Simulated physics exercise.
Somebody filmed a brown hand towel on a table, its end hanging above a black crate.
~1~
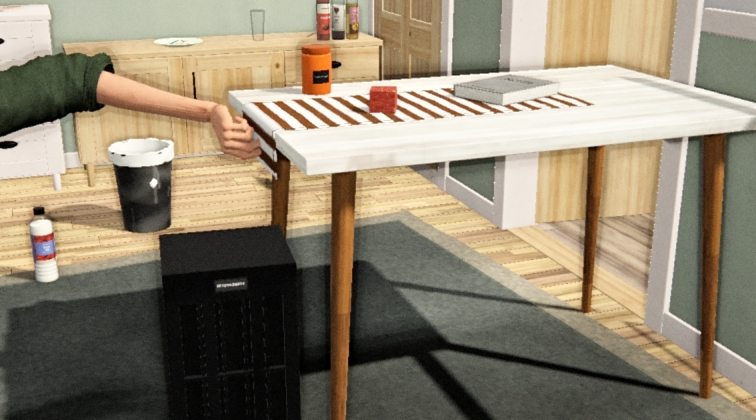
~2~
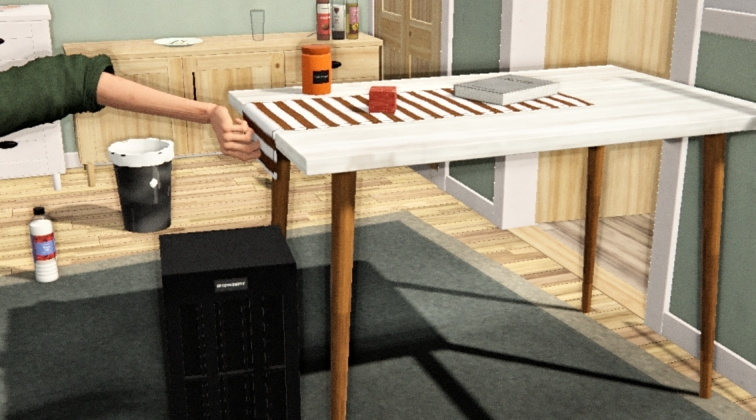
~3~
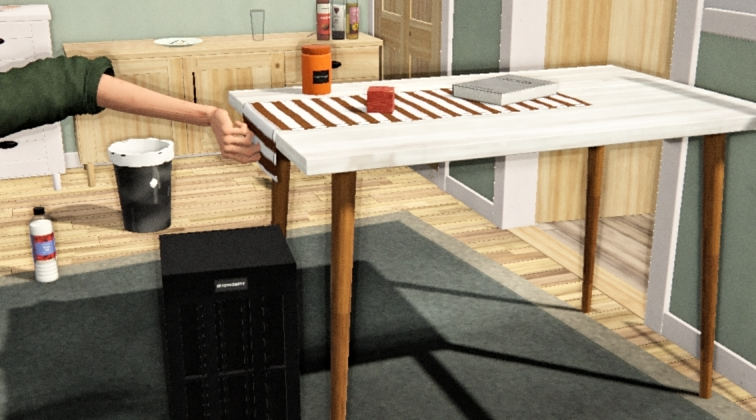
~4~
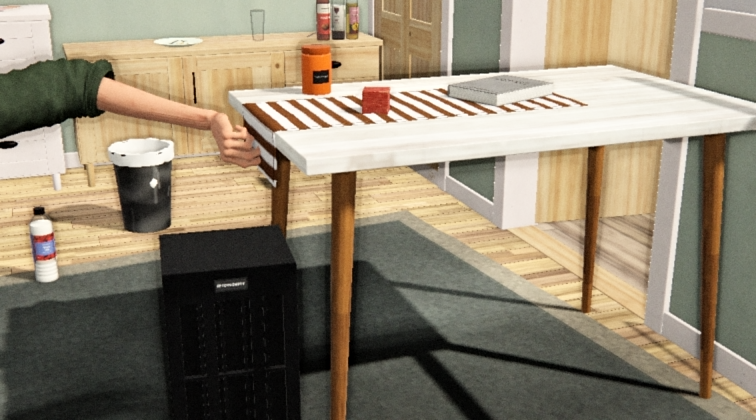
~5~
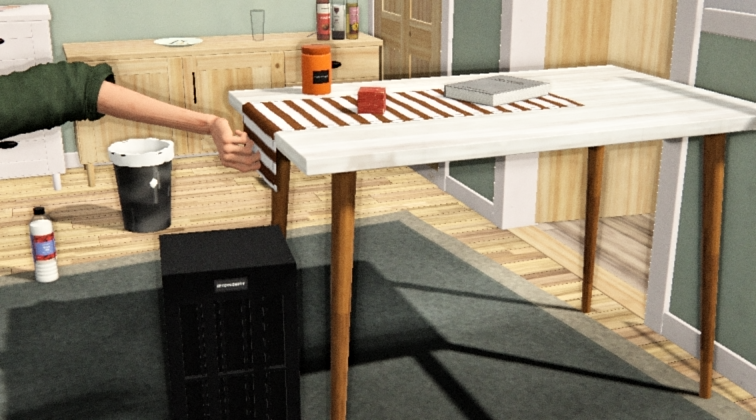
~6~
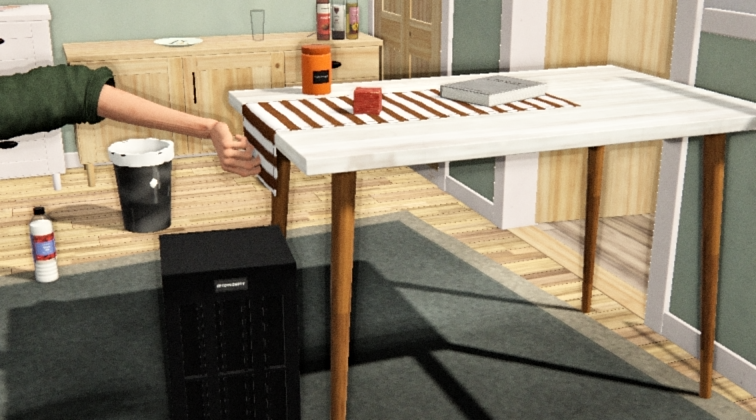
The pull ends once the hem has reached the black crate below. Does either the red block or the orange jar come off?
The red block stays on the table. The orange jar remains up there.
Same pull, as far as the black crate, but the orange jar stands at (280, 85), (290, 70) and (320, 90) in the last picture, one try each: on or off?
In the first case it comes down; in the second case it remains up there; in the third case it falls off.
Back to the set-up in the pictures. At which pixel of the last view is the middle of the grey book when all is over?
Around (434, 95).
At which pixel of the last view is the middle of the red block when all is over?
Close to (299, 106).
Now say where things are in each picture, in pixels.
In the first picture, hand towel end (277, 179); red block (383, 88); orange jar (316, 46); grey book (507, 83); top of the crate (208, 261).
In the second picture, hand towel end (277, 179), far hem (594, 105); orange jar (316, 46); orange jar stands beside the cloth.
In the third picture, hand towel end (277, 182); red block (381, 88).
In the fourth picture, hand towel end (276, 187), far hem (588, 106); orange jar (316, 46).
In the fifth picture, hand towel end (277, 191); red block (372, 89).
In the sixth picture, hand towel end (276, 196), far hem (581, 106); red block (367, 89); orange jar (316, 46); top of the crate (208, 261).
Then, 0.36 s past the final frame, hem going down; block carried along near (340, 103); jar still.
Then, 0.78 s past the final frame, hem on the crate; block carried along near (308, 106); jar still.
When it is over, hem on the crate; block carried along near (299, 106); jar still. The red block remains up there and the orange jar keeps clear of the edge.
